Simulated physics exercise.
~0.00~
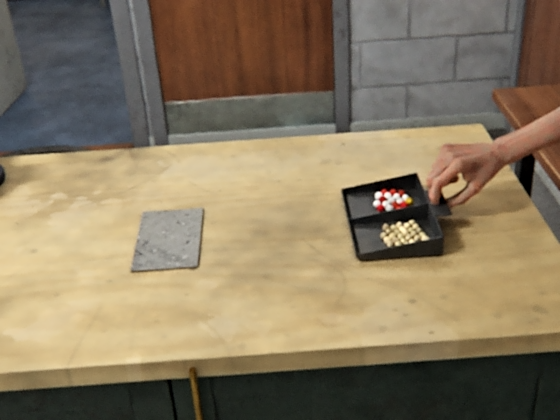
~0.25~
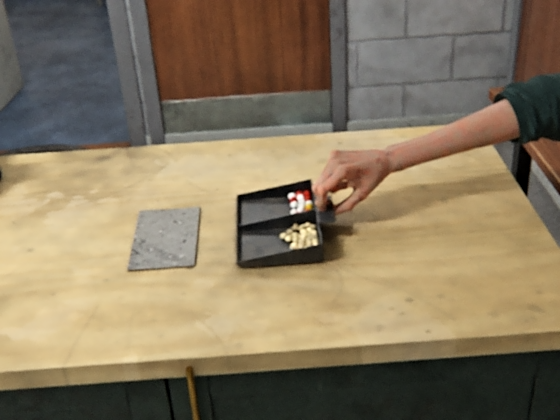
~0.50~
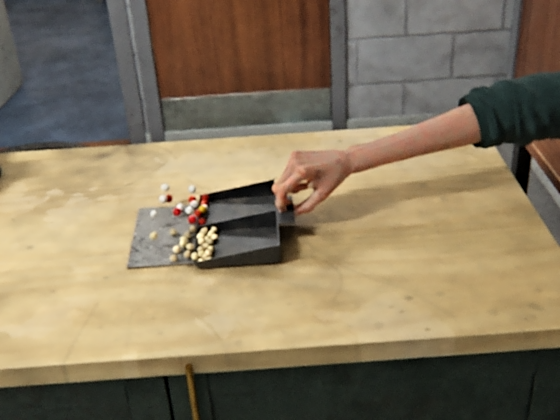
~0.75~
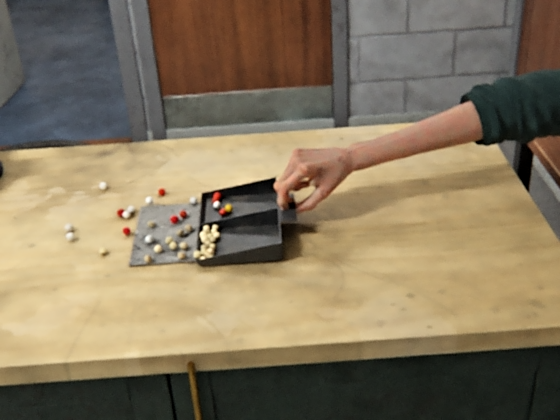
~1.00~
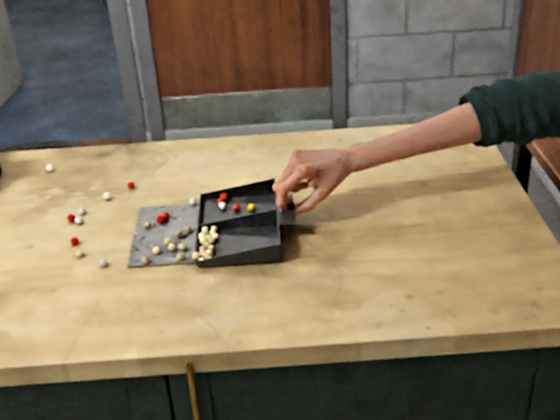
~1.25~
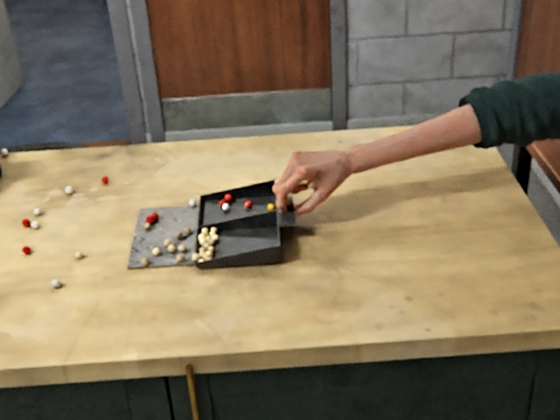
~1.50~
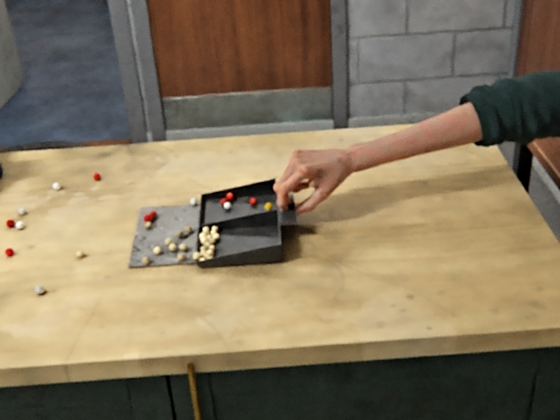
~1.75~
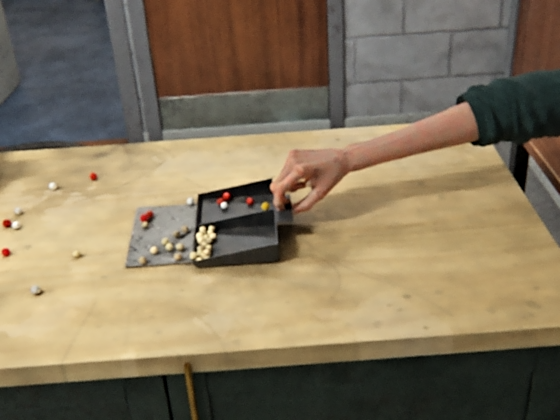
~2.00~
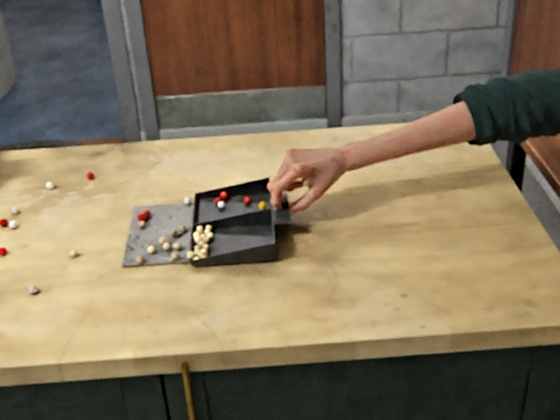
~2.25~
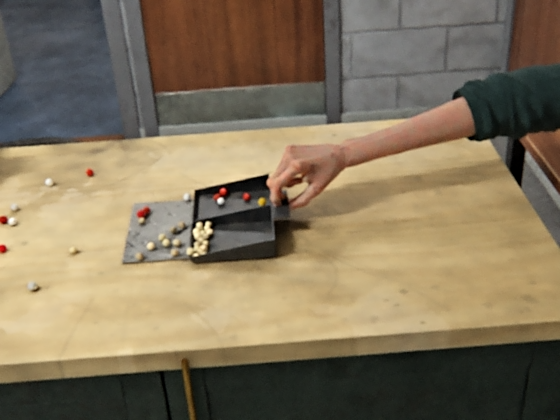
A black divided tray, pushed left by a hand, stops at a gray slab, spilling beads.
